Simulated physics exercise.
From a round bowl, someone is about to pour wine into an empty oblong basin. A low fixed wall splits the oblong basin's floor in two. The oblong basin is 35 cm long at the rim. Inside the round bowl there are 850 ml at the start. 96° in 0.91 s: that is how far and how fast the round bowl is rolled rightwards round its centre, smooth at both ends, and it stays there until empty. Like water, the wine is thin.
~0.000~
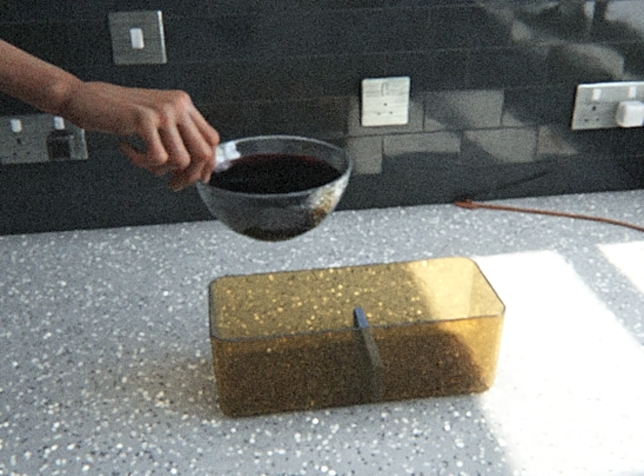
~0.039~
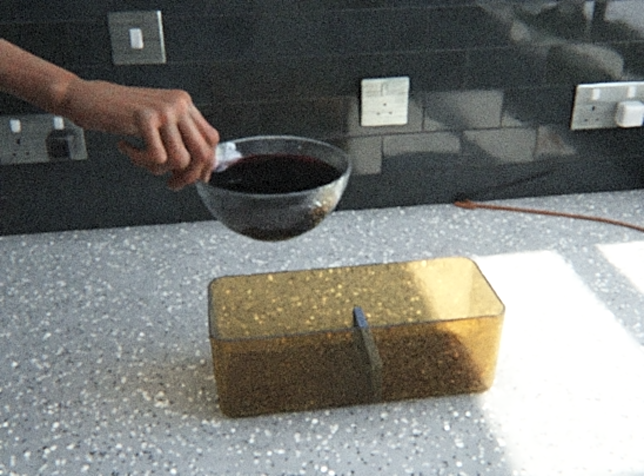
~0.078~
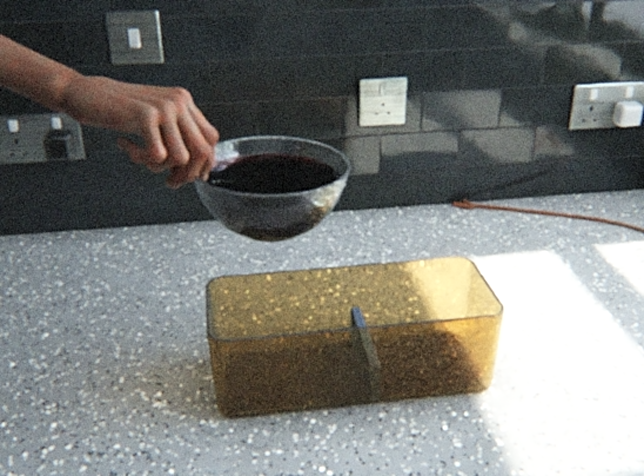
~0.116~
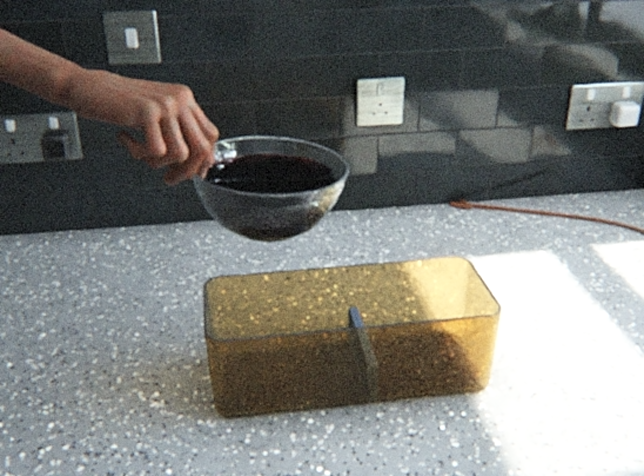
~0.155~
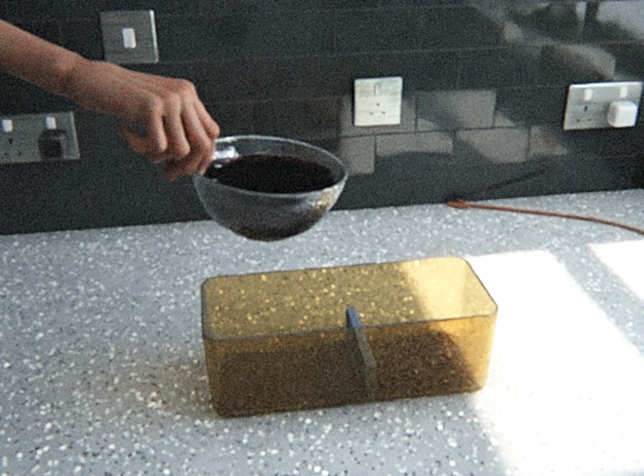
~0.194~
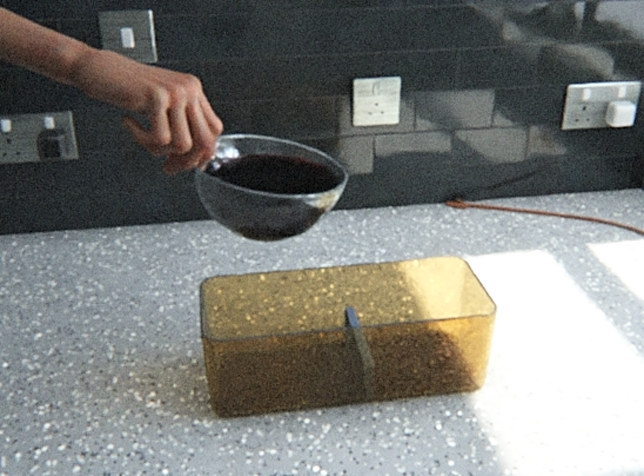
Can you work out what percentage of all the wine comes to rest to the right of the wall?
I would put it at 78 per cent.
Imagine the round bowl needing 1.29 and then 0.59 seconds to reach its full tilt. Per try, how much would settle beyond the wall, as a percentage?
Near 85 in a hundred on the first go and near 60 in a hundred on the second.
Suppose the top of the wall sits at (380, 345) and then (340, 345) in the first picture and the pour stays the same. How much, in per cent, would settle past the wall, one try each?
I'd put it at about 60 per cent for the first and about 90 per cent for the second.
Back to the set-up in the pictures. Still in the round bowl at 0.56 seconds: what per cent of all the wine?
I reckon about 46 in a hundred is still held.
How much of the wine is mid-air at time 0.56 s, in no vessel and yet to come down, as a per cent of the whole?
Around 40 in a hundred.
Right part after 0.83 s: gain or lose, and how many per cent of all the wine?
It goes up by about 2.
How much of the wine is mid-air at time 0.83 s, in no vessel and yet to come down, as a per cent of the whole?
Near 8 percent.
Then, 0.56 s in, the tilt is 65° and 46 per cent is still to pour, 0 is left of the wall and 13 right of it.
Then, 0.83 s in, the tilt is 94° and 3 per cent is still to pour, 13 is left of the wall and 77 right of it.
Then, 1.11 s in, the tilt is 96° and 0 per cent is still to pour, 21 is left of the wall and 79 right of it.
Then, 1.41 s in, the tilt is 96° and 0 per cent is still to pour, 21 is left of the wall and 79 right of it.
Finally, 21 per cent lies left of the wall, 78 right of it and 0 outside.
